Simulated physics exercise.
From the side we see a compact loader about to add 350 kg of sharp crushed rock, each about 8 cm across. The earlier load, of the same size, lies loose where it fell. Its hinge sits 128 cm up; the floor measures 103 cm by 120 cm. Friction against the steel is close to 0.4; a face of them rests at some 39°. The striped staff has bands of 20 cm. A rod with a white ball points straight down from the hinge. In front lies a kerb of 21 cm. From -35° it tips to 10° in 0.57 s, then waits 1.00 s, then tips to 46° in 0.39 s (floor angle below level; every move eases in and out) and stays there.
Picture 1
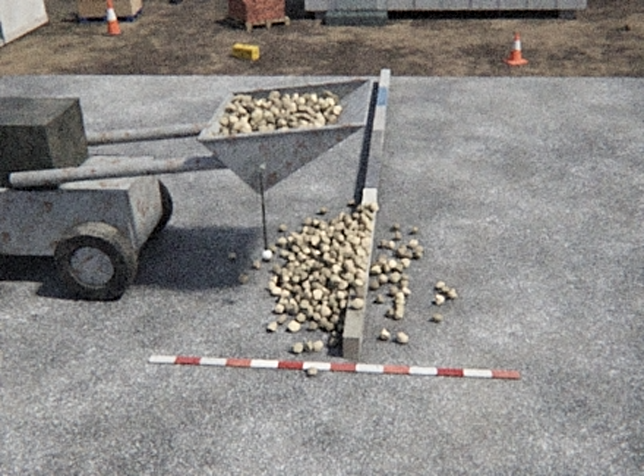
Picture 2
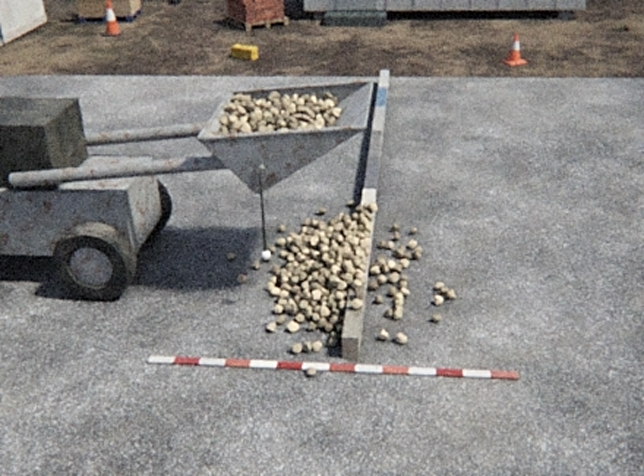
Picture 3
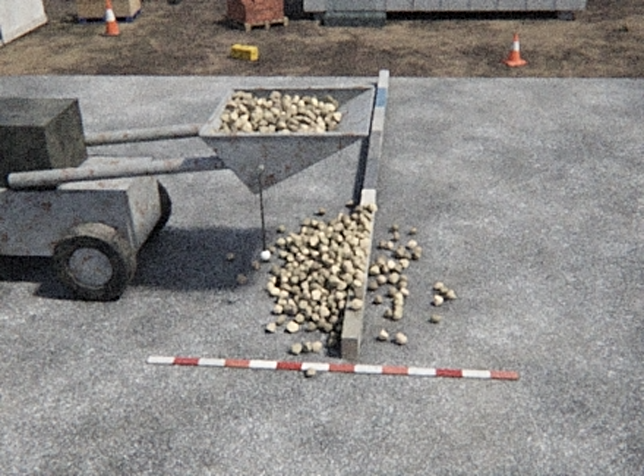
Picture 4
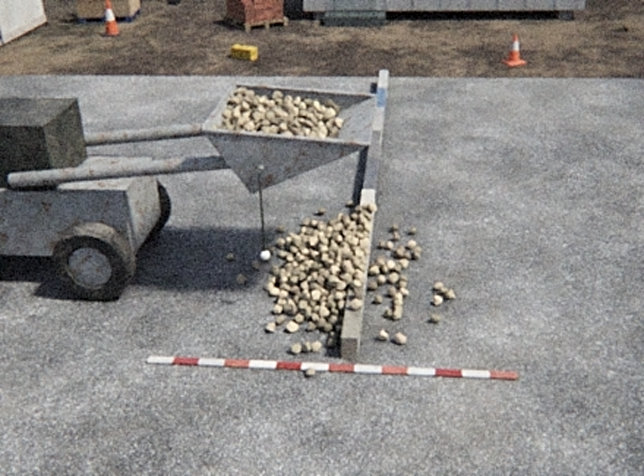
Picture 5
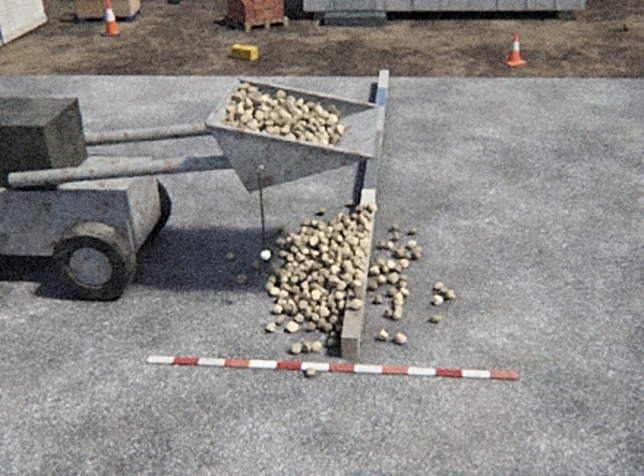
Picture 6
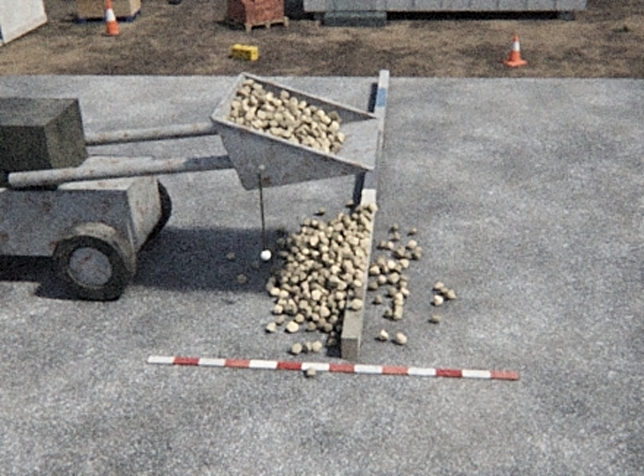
Loader bucket full of pale stones slowly tilting forward, its front lip lowering above a loose stone pile lying against a kerb.
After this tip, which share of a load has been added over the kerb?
Some 71 per cent is added.
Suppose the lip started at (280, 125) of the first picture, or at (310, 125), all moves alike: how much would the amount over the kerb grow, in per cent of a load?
Near 0 per cent from the first place, 5 from the second.
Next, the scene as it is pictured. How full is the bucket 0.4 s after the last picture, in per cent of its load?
Roughly 100 per cent is still inside.
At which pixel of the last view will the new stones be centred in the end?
Near (387, 262).
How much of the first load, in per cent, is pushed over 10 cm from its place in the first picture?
Roughly 5 per cent of them.
Then, 0.1 s after the last picture the floor is at 3°; in per cent of one load, 100 in the bucket, 92 on this side of the kerb, 8 over the kerb; the foremost stones are at (431, 277).
Then, 0.4 s after the last picture the floor is at 10°; in per cent of one load, 100 in the bucket, 92 on this side of the kerb, 8 over the kerb; the foremost stones are at (431, 277).
Then, 2.1 s after the last picture the floor is at 46°; in per cent of one load, 29 in the bucket, 136 on this side of the kerb, 35 over the kerb; the foremost stones are at (433, 287).
Then, 4.8 s after the last picture the floor is at 46°; in per cent of one load, 0 in the bucket, 121 on this side of the kerb, 79 over the kerb; the foremost stones are at (521, 281). Net gain over the kerb, 71.
